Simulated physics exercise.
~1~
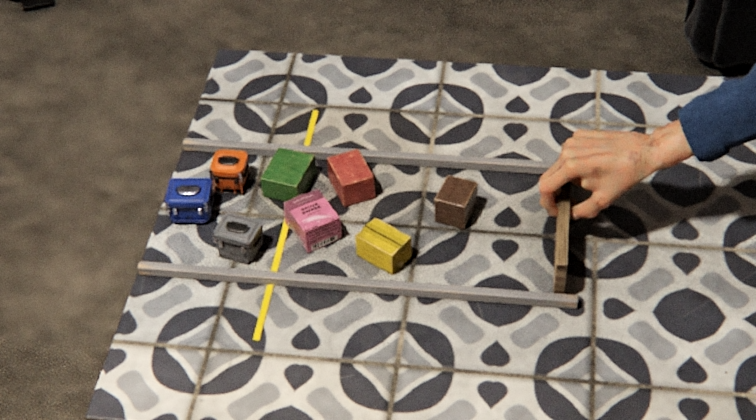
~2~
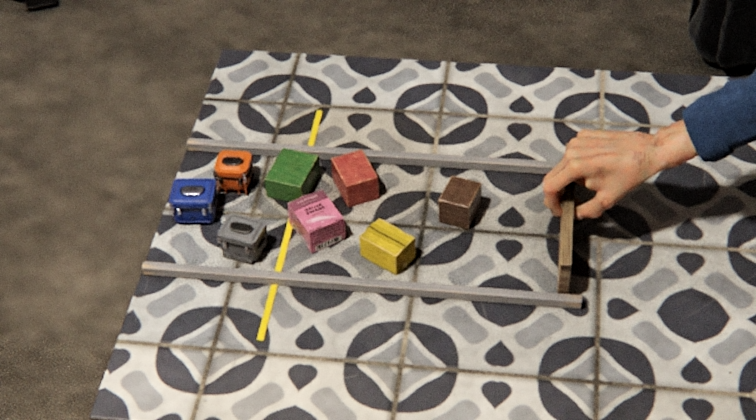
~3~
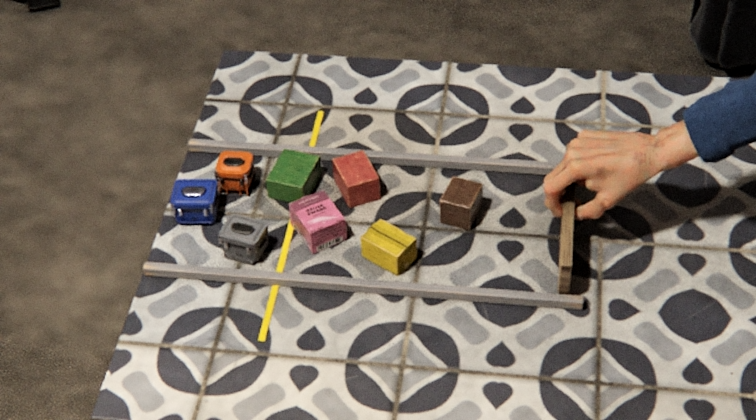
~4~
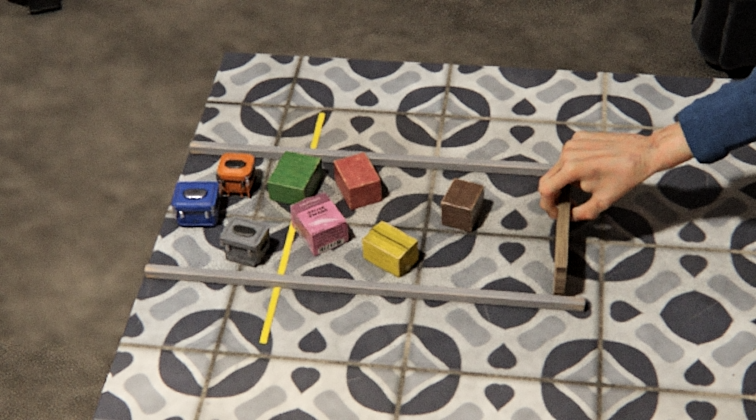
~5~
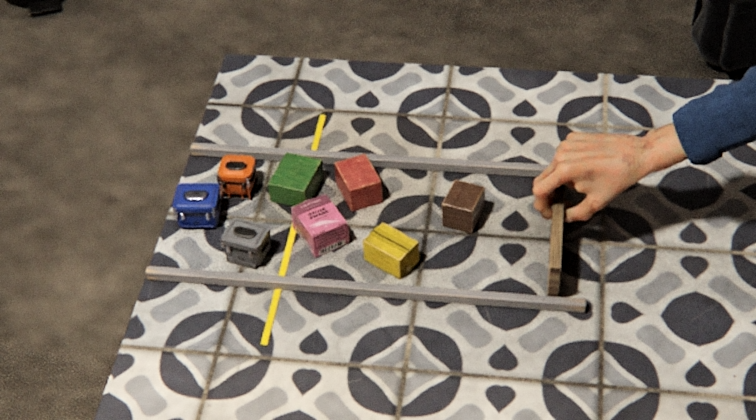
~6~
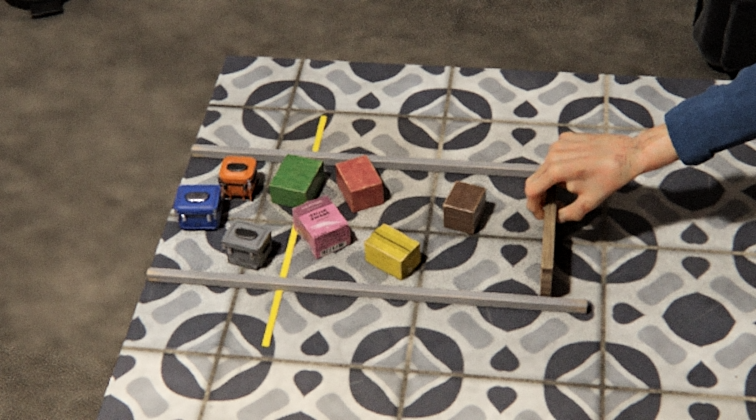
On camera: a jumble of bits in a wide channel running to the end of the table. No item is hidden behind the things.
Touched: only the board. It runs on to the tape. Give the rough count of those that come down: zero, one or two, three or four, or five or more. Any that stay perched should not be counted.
After that push every one stays on the table.
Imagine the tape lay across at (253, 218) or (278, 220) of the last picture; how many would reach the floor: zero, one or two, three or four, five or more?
For the first tape it's one to two, and for the second it's 1 or 2.
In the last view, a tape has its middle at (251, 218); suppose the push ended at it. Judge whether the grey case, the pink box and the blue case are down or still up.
Outcome: The grey case is safe; the pink box is safe; the blue case is gone.
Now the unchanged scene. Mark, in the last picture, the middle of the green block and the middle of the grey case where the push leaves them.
Green block at about (234, 167), grey case at about (213, 251).
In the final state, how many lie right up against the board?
Result: 3 in all.
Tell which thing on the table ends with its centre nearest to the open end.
That's the orange case, it ends up nearest.
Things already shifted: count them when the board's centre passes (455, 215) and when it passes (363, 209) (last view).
1 by the first point, 5 by the second.
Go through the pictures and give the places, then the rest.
The first frame shows blue case (191, 201); orange case (230, 172); grey case (240, 238); board (563, 218); tape (289, 215).
The second frame shows orange case (234, 172); brown block (460, 202).
The third frame shows grey case (245, 239); board (568, 218).
The fourth frame shows blue case (197, 204); red block (358, 181).
The fifth frame shows orange case (238, 177); green block (296, 180).
The sixth frame shows blue case (199, 208); orange case (239, 178); grey case (248, 244); board (549, 221); tape (297, 221).
A little later, none off yet; blue case at rest near (199, 208); orange case at rest near (239, 178); grey case at rest near (248, 244).
When it is over, the number that fall off is zero.
